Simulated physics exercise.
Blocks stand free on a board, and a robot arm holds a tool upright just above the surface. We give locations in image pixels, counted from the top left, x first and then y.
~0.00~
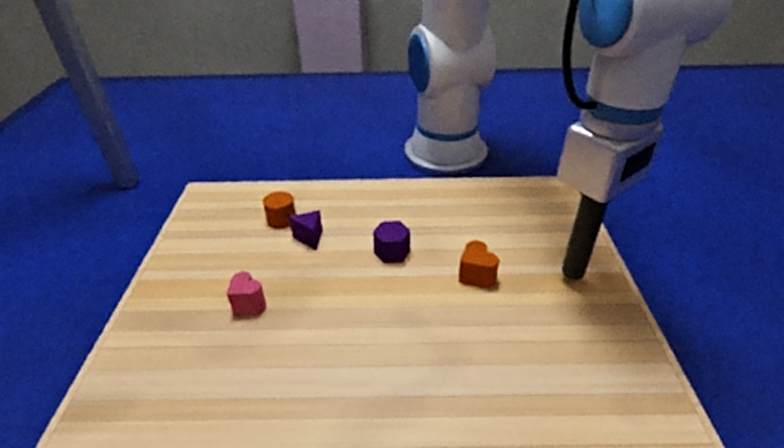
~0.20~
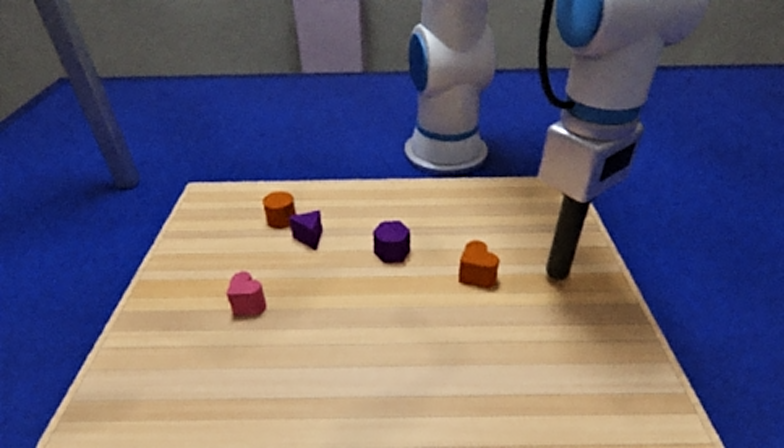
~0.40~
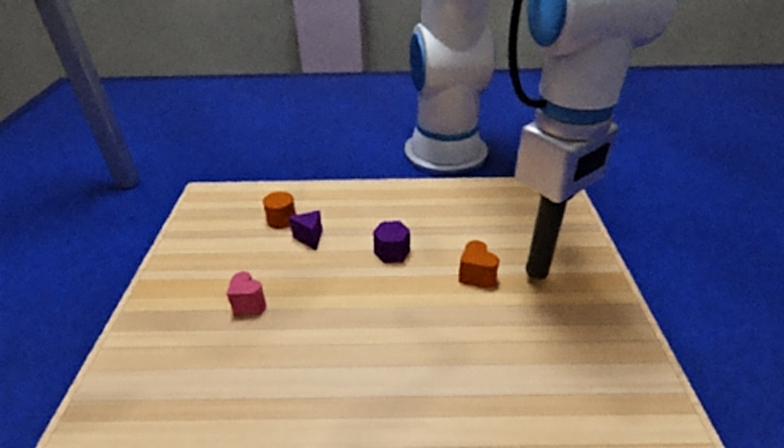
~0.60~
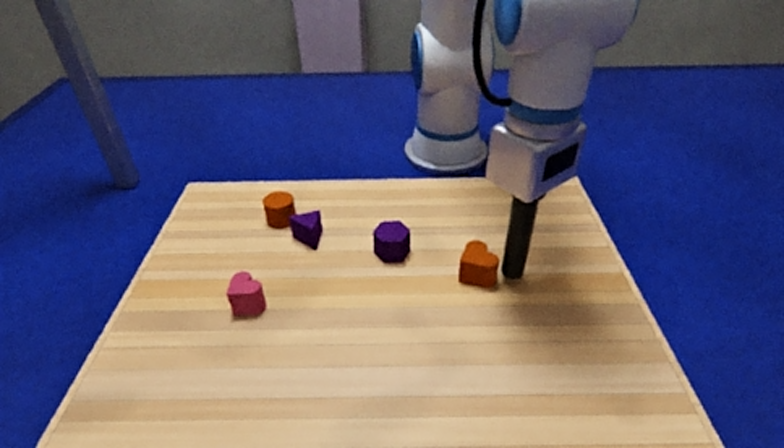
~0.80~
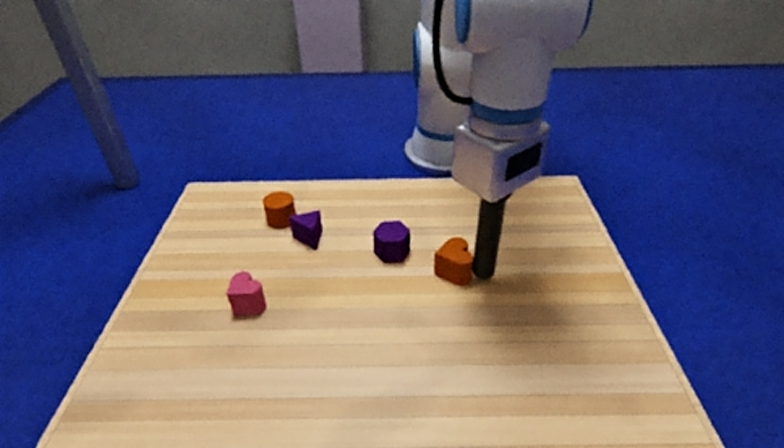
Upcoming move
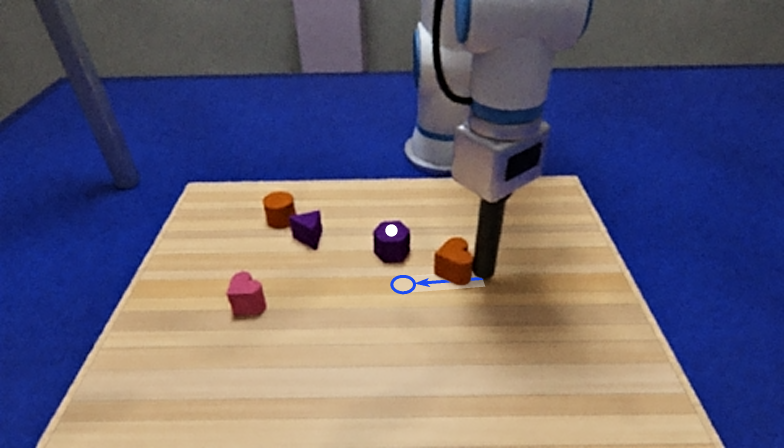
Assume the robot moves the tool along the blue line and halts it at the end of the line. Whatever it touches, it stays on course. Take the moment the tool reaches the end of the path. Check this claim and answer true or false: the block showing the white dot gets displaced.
The statement is false.
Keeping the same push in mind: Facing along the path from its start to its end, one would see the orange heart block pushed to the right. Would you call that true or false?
True.
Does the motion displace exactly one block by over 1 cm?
Yes, that is what happens.
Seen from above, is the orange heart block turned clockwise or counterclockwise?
From overhead, clockwise.
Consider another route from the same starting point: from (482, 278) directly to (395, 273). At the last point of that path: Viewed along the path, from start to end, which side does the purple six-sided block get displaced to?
It's going to go right.
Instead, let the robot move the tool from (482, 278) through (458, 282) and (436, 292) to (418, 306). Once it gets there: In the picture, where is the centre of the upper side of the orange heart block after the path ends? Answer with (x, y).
Close to (434, 248).
Drawn move, straight from (482, 278) to (403, 284); the dot is on the purple six-sided block.
On the path given first. Halfway along, tool (443, 275); orange heart block (431, 246), turned 70° clockwise.
At the end, tool (403, 278); purple six-sided block still; orange heart block (424, 244), turned 100° clockwise.
